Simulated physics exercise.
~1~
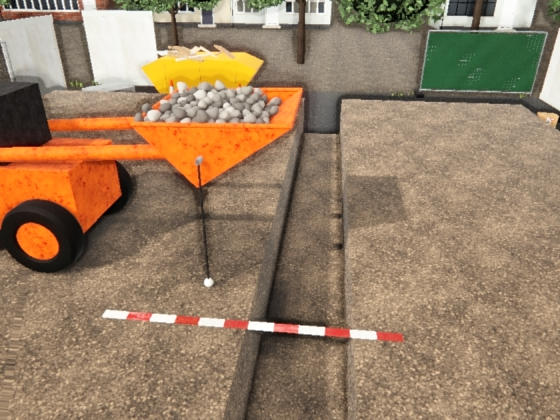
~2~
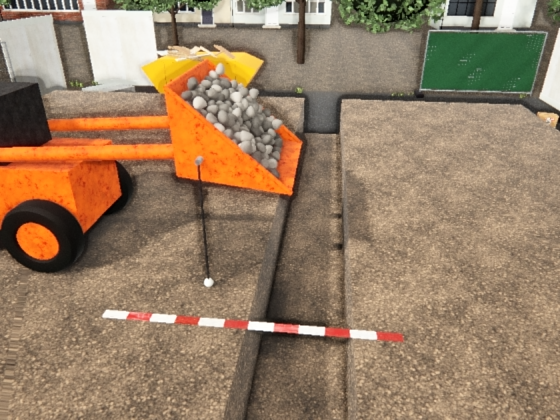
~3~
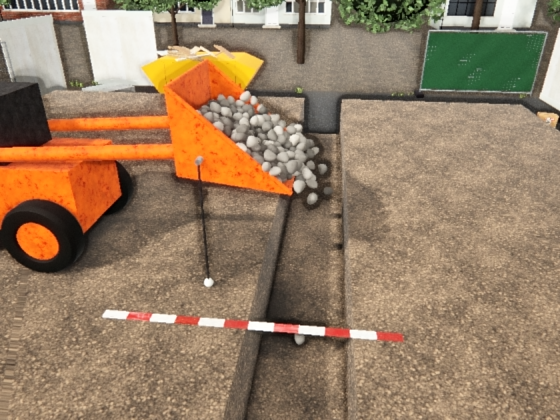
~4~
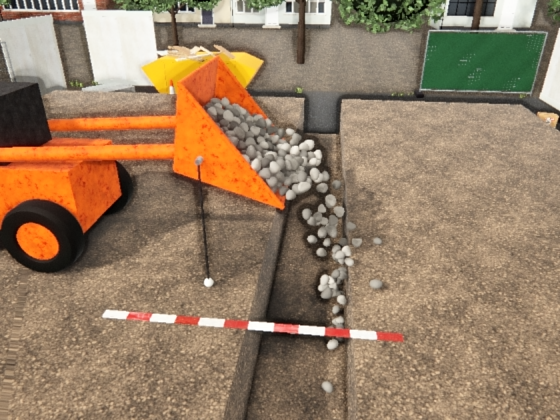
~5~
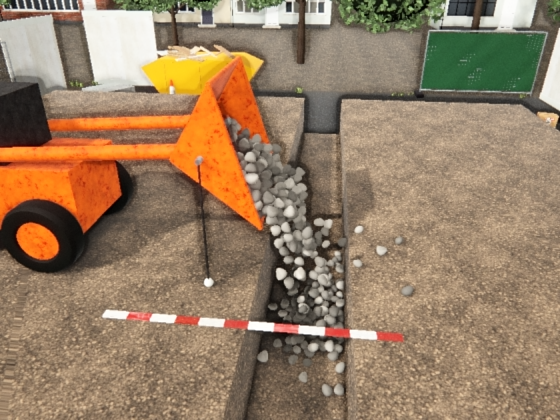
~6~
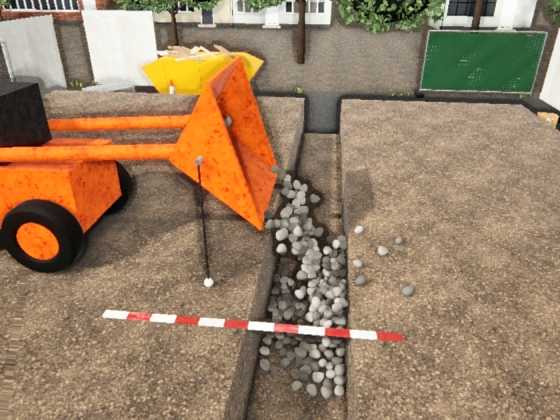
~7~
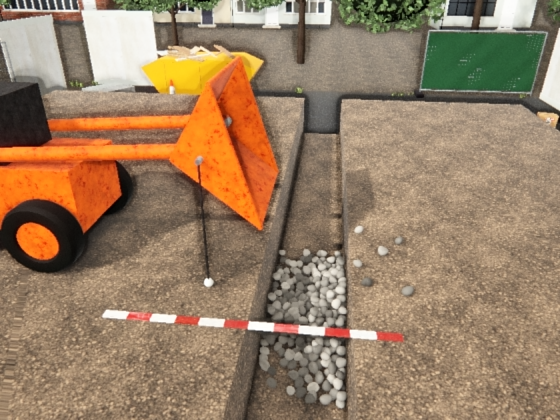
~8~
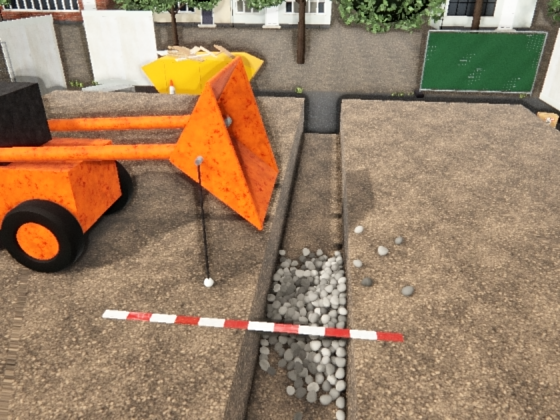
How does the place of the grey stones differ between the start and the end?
At the start the stones are heaped in the raised orange bucket. By the end nearly all of them lie in the trench, lower and further right, with a few on the ground just past it.
